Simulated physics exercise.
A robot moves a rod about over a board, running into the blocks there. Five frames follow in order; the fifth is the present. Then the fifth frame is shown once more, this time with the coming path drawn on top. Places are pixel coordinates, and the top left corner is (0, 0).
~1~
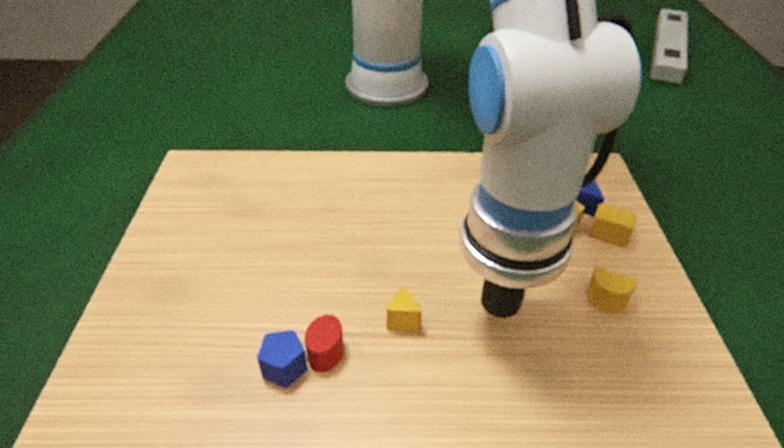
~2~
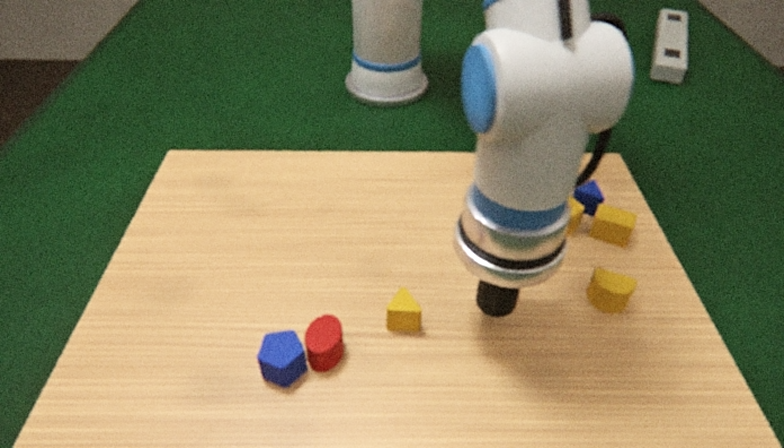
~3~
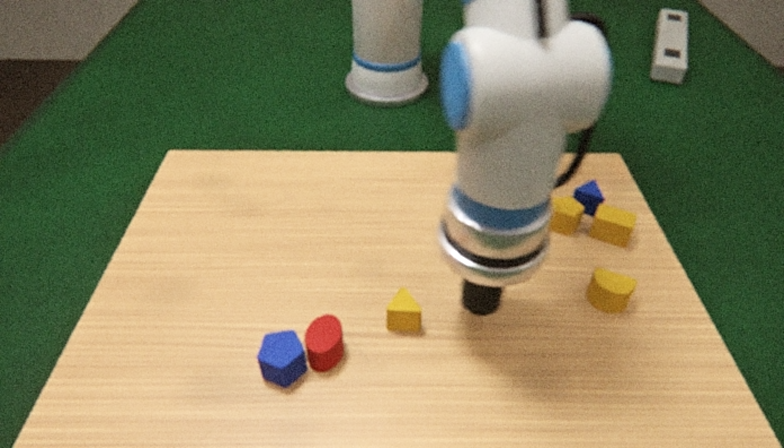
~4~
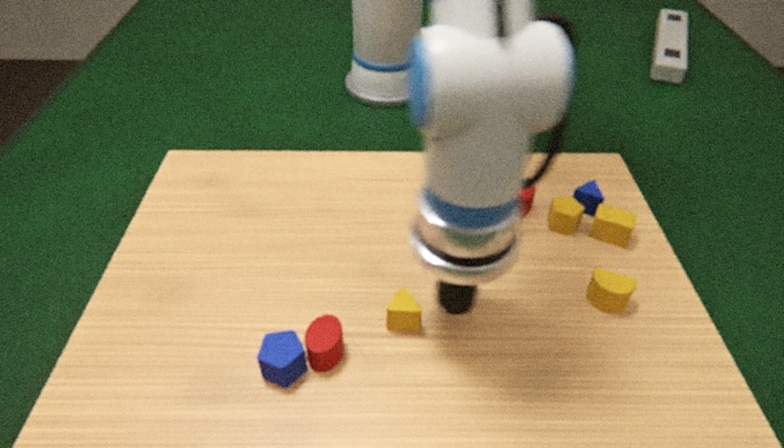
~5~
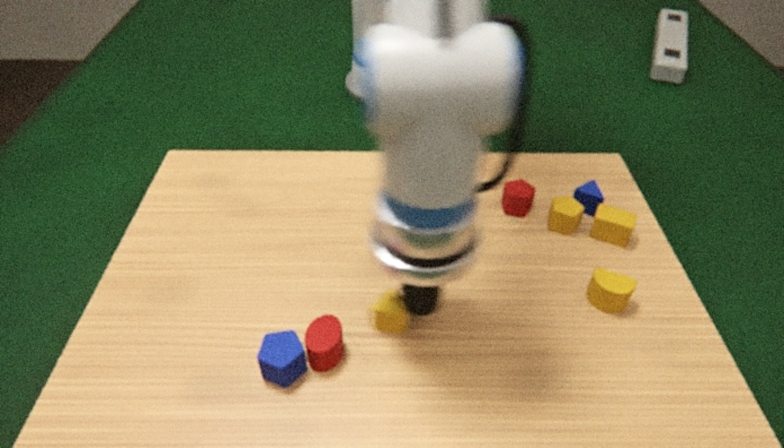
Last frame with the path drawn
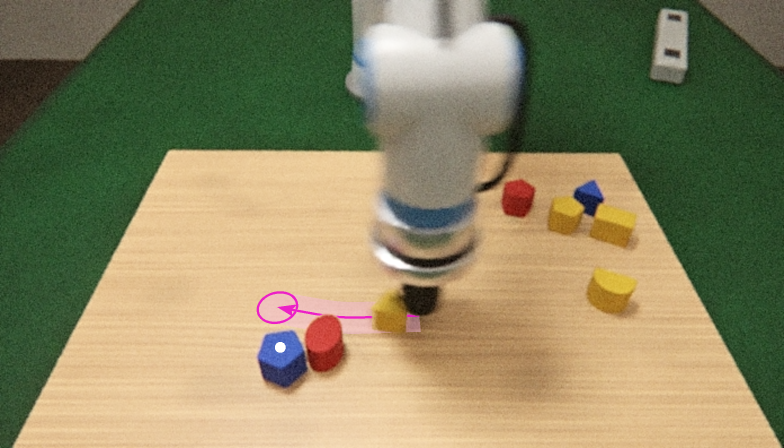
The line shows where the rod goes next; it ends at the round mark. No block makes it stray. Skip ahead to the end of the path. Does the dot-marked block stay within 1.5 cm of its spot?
I'd say yes.
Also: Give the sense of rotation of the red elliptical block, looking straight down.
It turns round anticlockwise.
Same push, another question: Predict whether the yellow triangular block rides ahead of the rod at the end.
It falls back or aside.
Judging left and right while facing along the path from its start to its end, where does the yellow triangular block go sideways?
Left side.
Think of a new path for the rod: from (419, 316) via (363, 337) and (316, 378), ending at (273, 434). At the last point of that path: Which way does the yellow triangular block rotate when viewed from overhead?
Looking down, my answer is that the yellow triangular block rotates clockwise.
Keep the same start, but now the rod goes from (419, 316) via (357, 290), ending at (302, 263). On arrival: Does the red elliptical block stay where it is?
Yes, that is what happens.
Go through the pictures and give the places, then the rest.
Tip of the rod at (501, 303), middles of tops, blue pentagon at (280, 347), red elliptical block at (323, 332), yellow triangular block at (404, 301), in the first frame.
Rod at (495, 303), nothing pushed, in the second frame.
Rod at (480, 301), nothing pushed, in the third frame.
Rod at (455, 300), nothing pushed, in the fourth frame.
Rod at (420, 301), blue pentagon at (280, 347), red elliptical block at (323, 332), yellow triangular block at (390, 303), in the fifth frame.
The line goes from (419, 316) over (347, 317) to (278, 307); the dot is on the blue pentagon.
The first path, step by step. One third of the way, rod at (370, 303); yellow triangular block at (339, 305).
Two thirds of the way, rod at (320, 301); red elliptical block at (317, 336), turned 25° anticlockwise; yellow triangular block at (290, 308), turned 20° anticlockwise.
At the end, rod at (275, 293); blue pentagon unmoved; red elliptical block at (317, 336), turned 25° anticlockwise; yellow triangular block at (263, 311), turned 55° anticlockwise.
